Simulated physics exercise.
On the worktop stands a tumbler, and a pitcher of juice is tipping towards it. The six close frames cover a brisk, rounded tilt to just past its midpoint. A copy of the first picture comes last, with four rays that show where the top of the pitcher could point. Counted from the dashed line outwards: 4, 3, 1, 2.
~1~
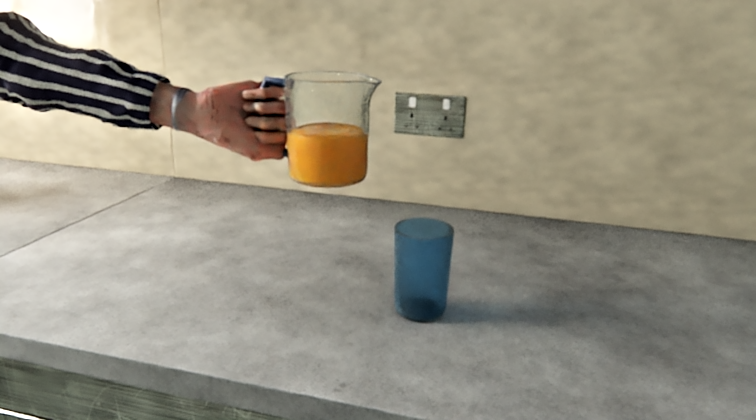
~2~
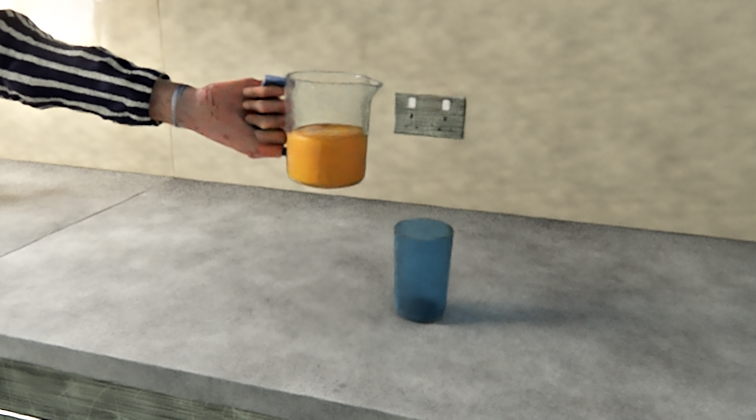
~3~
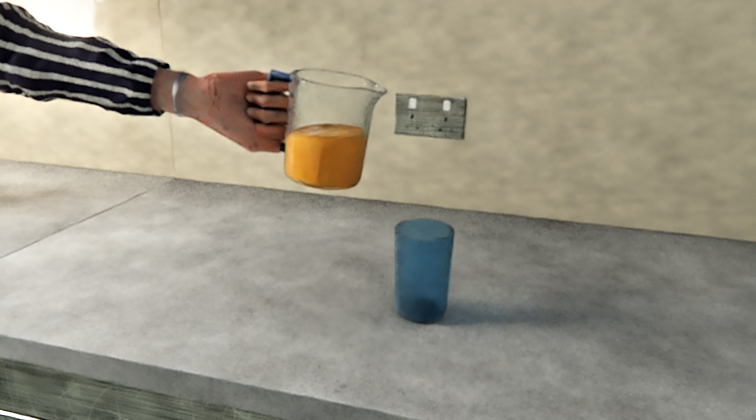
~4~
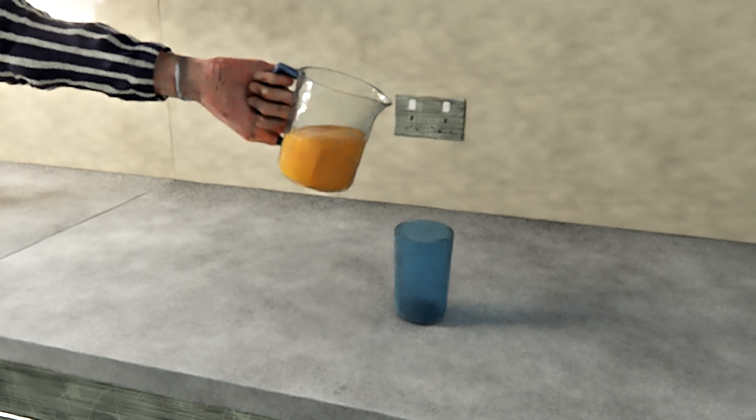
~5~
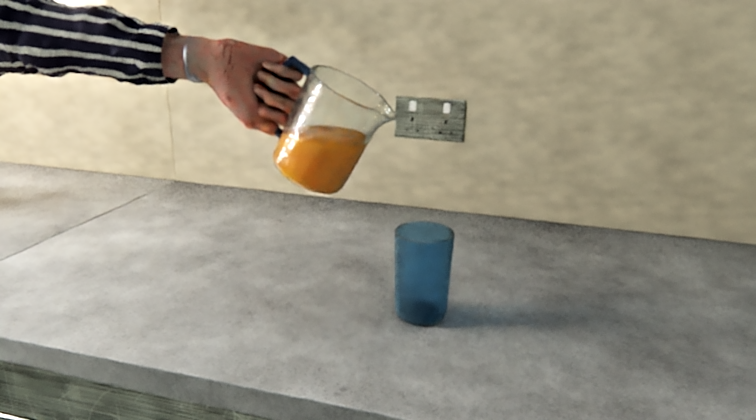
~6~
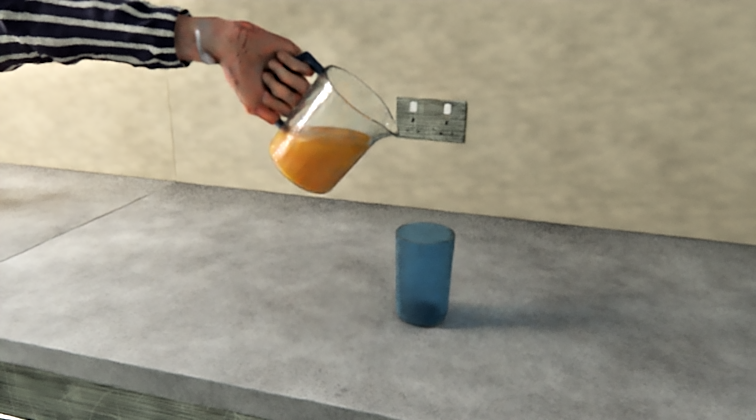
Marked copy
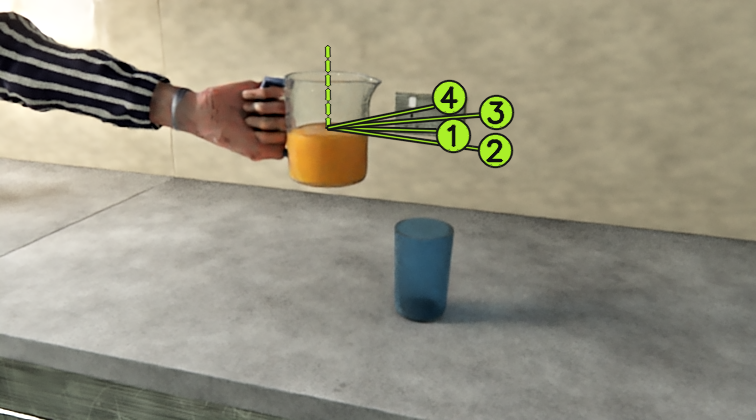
A grey kitchen worktop against a cream wall is seen from slightly above, in a view that stays almost still. A translucent blue tumbler stands near the centre, a socket plate is on the wall behind, and at upper left a hand in a striped dark sleeve holds a clear pitcher of orange juice. The hand holds it upright, then tilts it steadily rightward, its lip lowering while the juice stays inside.
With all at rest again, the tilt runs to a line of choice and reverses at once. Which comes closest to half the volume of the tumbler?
Line 4.
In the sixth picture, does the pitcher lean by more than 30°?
Yes, it does.
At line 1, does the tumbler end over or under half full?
Over.
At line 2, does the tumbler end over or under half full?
Over half.
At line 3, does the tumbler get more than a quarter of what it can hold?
Yes, it does.
In lime, 1 at (436, 130); 2 at (478, 149); 3 at (479, 115); 4 at (433, 106).
If 1 is chosen, the tumbler ends with about 82 % of what it can hold.
If 2 is chosen, the tumbler ends with about 91 % of what it can hold; 5 % of the juice is spilt.
If 3 is chosen, the tumbler ends with about 67 % of what it can hold.
If 4 is chosen, the tumbler ends with about 52 % of what it can hold.
